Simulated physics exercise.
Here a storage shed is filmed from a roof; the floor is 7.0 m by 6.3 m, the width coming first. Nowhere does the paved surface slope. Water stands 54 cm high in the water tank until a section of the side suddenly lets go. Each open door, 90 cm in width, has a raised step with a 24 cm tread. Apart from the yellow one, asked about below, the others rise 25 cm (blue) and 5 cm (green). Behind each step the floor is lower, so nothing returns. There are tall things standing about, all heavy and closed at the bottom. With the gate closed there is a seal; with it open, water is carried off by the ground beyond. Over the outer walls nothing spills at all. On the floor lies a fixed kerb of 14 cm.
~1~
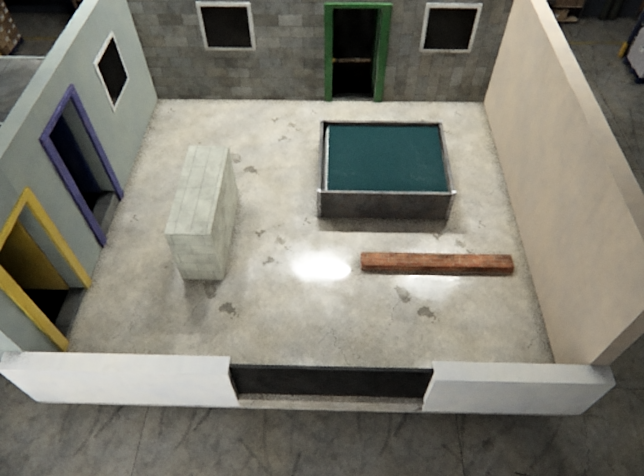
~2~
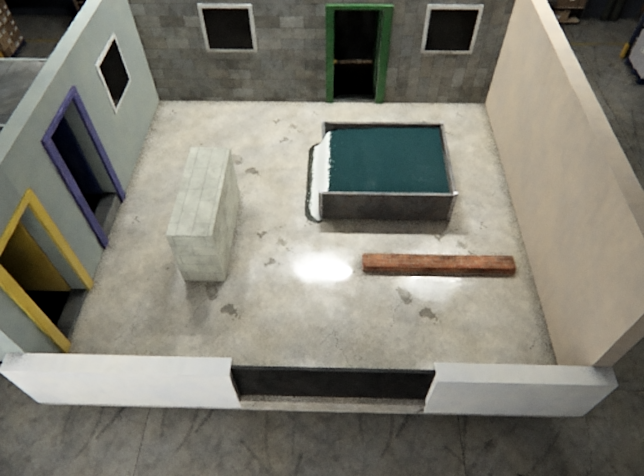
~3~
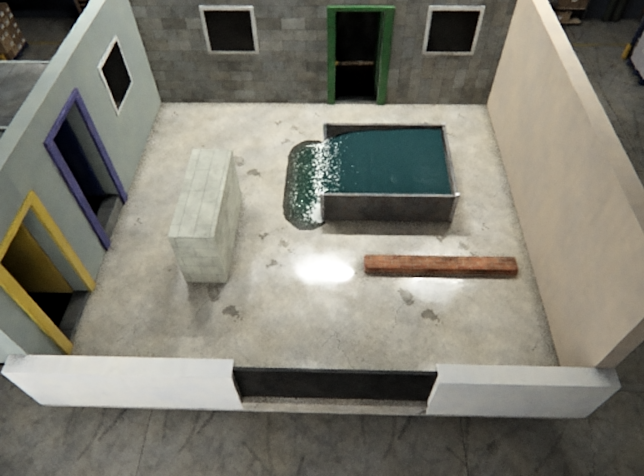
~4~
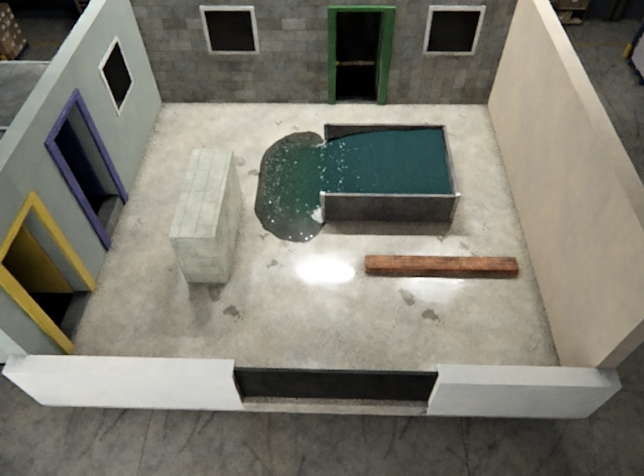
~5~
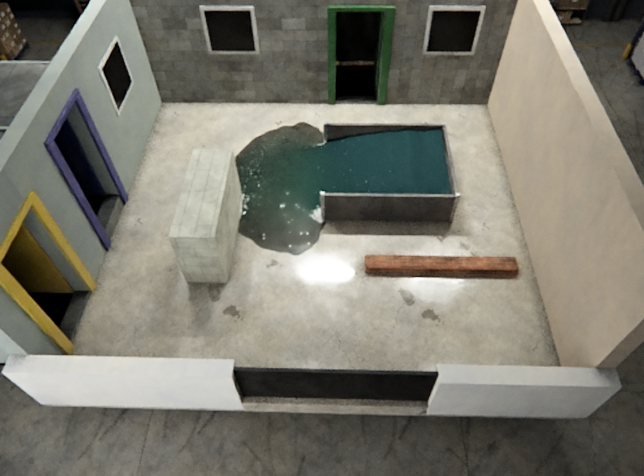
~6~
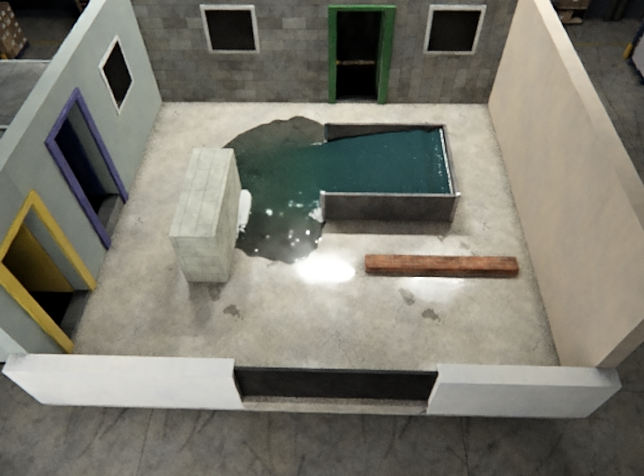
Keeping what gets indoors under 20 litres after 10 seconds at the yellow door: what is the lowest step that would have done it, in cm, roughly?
Close to 8 cm is just enough.
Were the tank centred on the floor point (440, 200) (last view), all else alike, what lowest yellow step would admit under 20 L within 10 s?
Roughly 7.0 centimetres.
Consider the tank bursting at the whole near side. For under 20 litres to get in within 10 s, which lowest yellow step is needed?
Then it needs around 13.0 cm.
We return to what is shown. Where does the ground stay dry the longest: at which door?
That would be the green door.
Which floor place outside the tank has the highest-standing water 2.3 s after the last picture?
(161, 107).
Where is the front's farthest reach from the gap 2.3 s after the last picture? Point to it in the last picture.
The tip of the flood lies near (110, 381).
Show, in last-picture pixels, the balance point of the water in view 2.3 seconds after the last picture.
I'd say around (255, 186).
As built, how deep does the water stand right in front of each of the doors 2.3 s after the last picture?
Lab note, cm: Yellow 2; blue 11; green 0.
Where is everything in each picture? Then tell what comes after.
The first picture shows the water tank at (383, 158) is whole and still, 54 cm deep; the yellow door at (47, 278) is dry.
In the second picture, water pours out at (324, 174) and has run 0.2 m, to (312, 216); about 4 cm deep outside, 54 cm at the back.
In the third picture, water pours out at (325, 176) and has run 0.7 m, to (289, 190); about 10 cm deep outside, 54 cm at the back.
In the fourth picture, the front is at (260, 211), 1.1 m from the gap at (326, 177); 2.5 m2 of floor is wet, 54 cm left at the back.
In the fifth picture, the front is at a hidden place, 1.7 m from the gap at (326, 177); 3.9 m2 of floor is wet, 53 cm left at the back.
In the sixth picture, water pours out at (326, 176) and has run 2.2 m, to a hidden place; about 6 cm deep outside, 48 cm at the back; the yellow door at (53, 281), 4.7 m from the gap, is still 2.6 m from the nearest water.
Then, 0.7 s after the last picture water covers 25 % of the floor, deepest (30 cm) near (245, 200); it has not reached the yellow door.
Then, 2.3 s after the last picture water covers 45 % of the floor, deepest (35 cm) near (161, 107); 2 cm at the yellow door, 0 litres in over its 6 cm step.
Then, 9.3 s after the last picture water covers 95 % of the floor, deepest (10 cm) near (558, 392); 7 cm at the yellow door, 41 litres in over its 6 cm step.
At the yellow door as built, the water peaked near 12 cm, 6.3 s after the last picture.
With a step of 7 cm, 29 litres would have come in within the 10 s; with 9.5 cm, 8 litres. So under 20 litres takes about 8 cm.
